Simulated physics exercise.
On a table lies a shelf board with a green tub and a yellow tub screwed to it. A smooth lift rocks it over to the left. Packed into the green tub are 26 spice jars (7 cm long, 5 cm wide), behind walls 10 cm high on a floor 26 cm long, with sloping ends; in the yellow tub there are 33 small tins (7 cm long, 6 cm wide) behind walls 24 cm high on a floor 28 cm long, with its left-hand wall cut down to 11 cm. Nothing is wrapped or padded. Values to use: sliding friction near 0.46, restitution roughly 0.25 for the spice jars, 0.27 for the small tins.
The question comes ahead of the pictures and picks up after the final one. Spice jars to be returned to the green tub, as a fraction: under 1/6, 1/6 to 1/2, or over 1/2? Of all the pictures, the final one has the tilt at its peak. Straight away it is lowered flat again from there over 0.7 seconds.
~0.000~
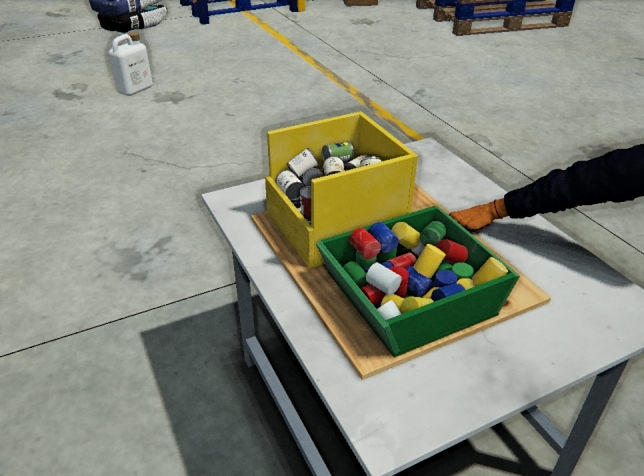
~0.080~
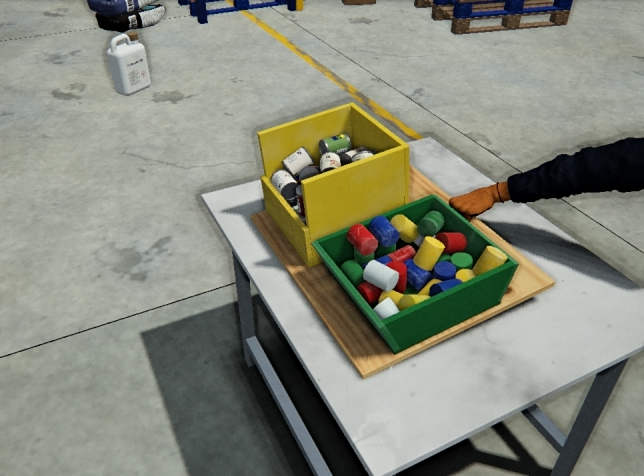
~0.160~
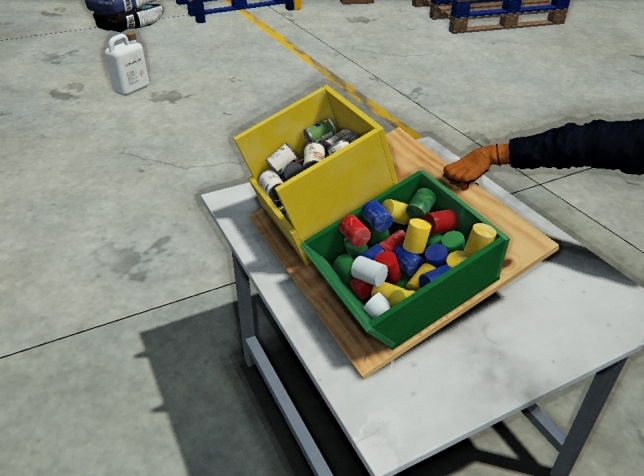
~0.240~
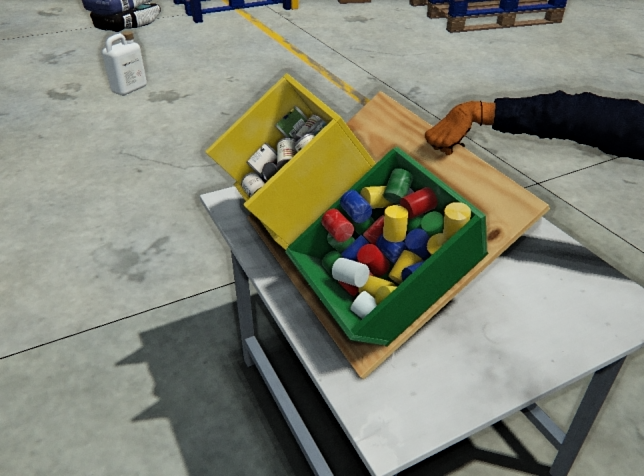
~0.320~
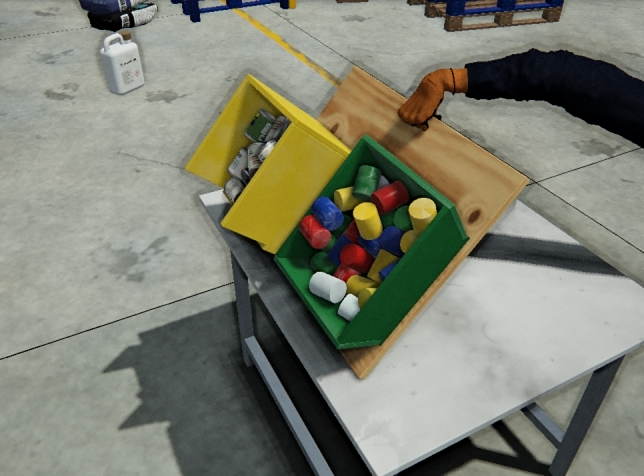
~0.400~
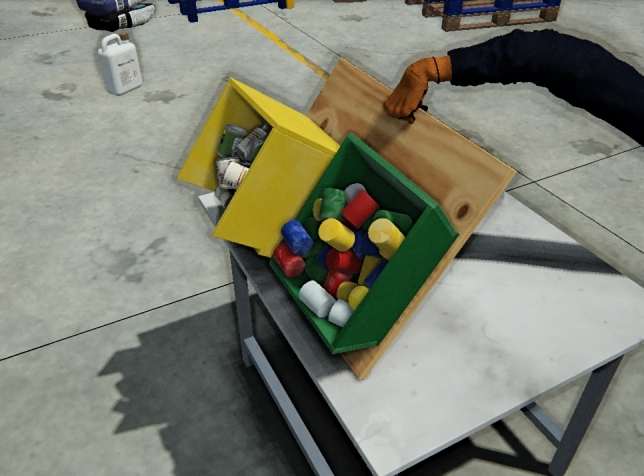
I expect one sixth to one half of the pieces to get out.
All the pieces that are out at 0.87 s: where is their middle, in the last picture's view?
(207, 390).
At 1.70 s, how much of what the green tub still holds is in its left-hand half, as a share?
That comes to roughly 60 in a hundred.
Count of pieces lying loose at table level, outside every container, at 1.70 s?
I'd put it at close to 1.
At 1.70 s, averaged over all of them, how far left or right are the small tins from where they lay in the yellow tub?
I'd put it at close to 34 cm toward the left.
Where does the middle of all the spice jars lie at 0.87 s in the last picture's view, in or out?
Centre: About (377, 279) px.
After 0.61 s, tilt 42°; green tub 21 in, 5 out and yellow tub 23 in, 10 out.
After 0.87 s, tilt 14°; green tub 19 in, 7 out and yellow tub 18 in, 15 out.
After 1.23 s, tilt 0°; green tub 19 in, 7 out and yellow tub 18 in, 15 out.
Final count (at 1.70 s), green tub 19 in, 7 out and yellow tub 18 in, 15 out. Asked share, 7 of 26, 27 per cent.
